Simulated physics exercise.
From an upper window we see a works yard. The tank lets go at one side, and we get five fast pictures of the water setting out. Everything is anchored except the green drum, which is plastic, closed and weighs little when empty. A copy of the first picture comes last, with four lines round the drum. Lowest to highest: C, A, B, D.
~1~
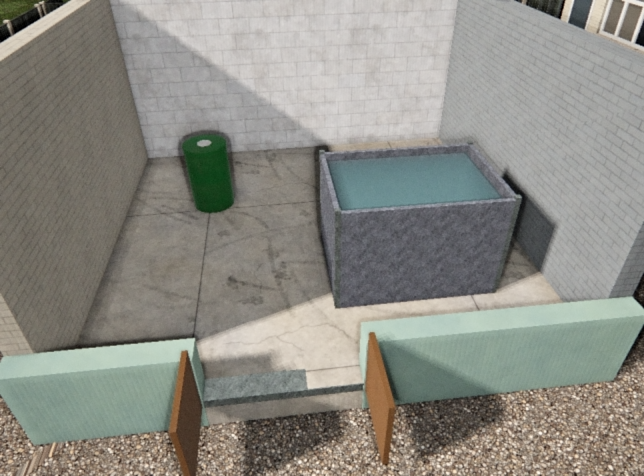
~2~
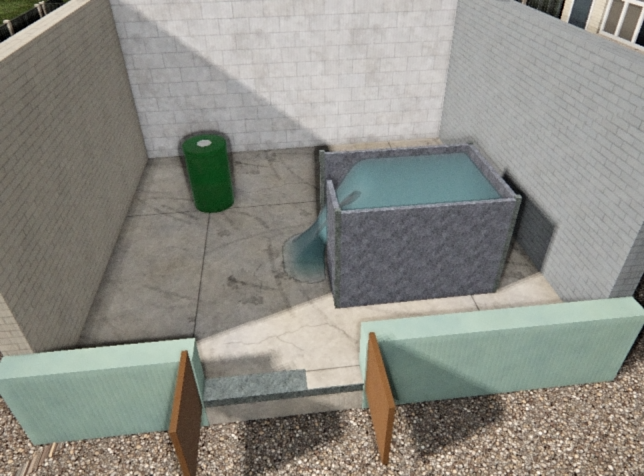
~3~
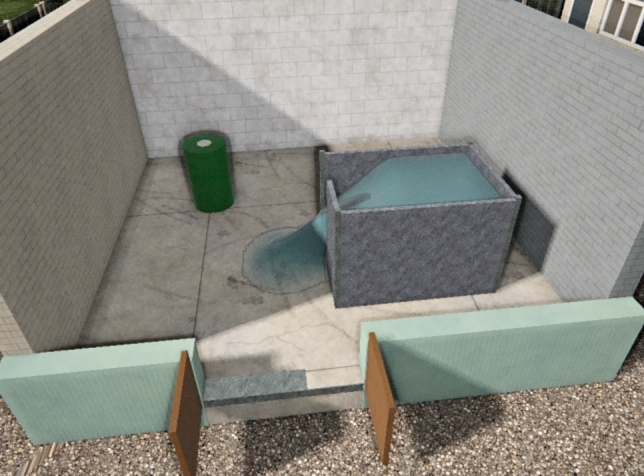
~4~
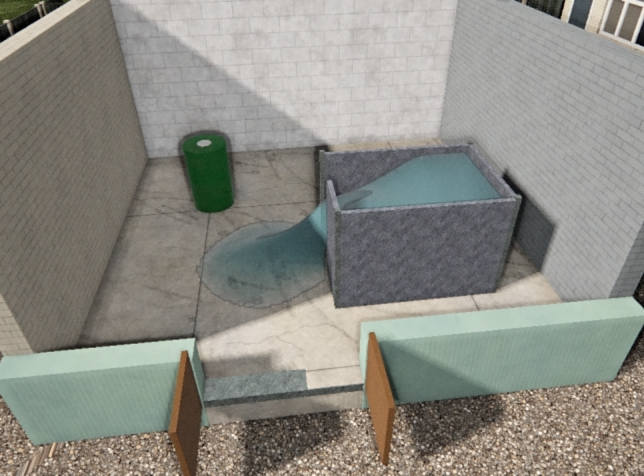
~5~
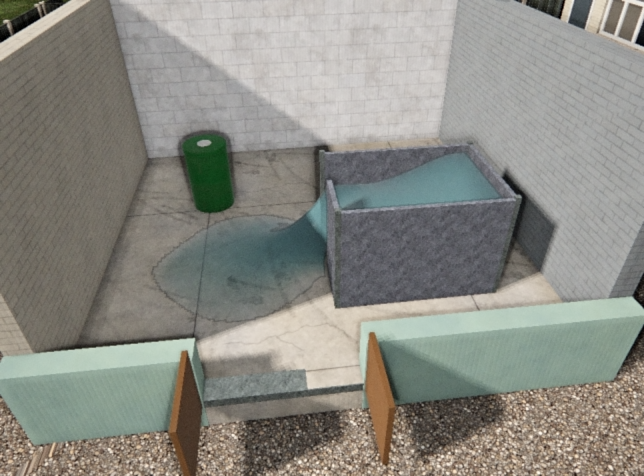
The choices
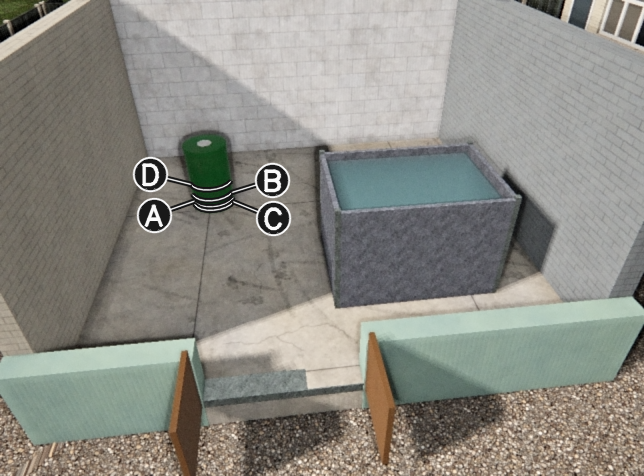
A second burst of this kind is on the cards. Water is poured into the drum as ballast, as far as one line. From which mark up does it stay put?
Mark D just does it.
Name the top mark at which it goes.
Mark B.
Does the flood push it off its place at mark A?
Yes, it does.
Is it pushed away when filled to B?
Yes.
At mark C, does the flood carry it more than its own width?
Yes.
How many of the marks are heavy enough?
One of the four.
In white, A at (212, 206); B at (211, 200); C at (213, 210); D at (209, 189); from the bottom up C, A, B, D.
For mark A, it is pushed about 4 times its own width away.
For mark B, it is pushed about its own width away.
For mark C, it is pushed about 3 times its own width away.
For mark D, it does not move.
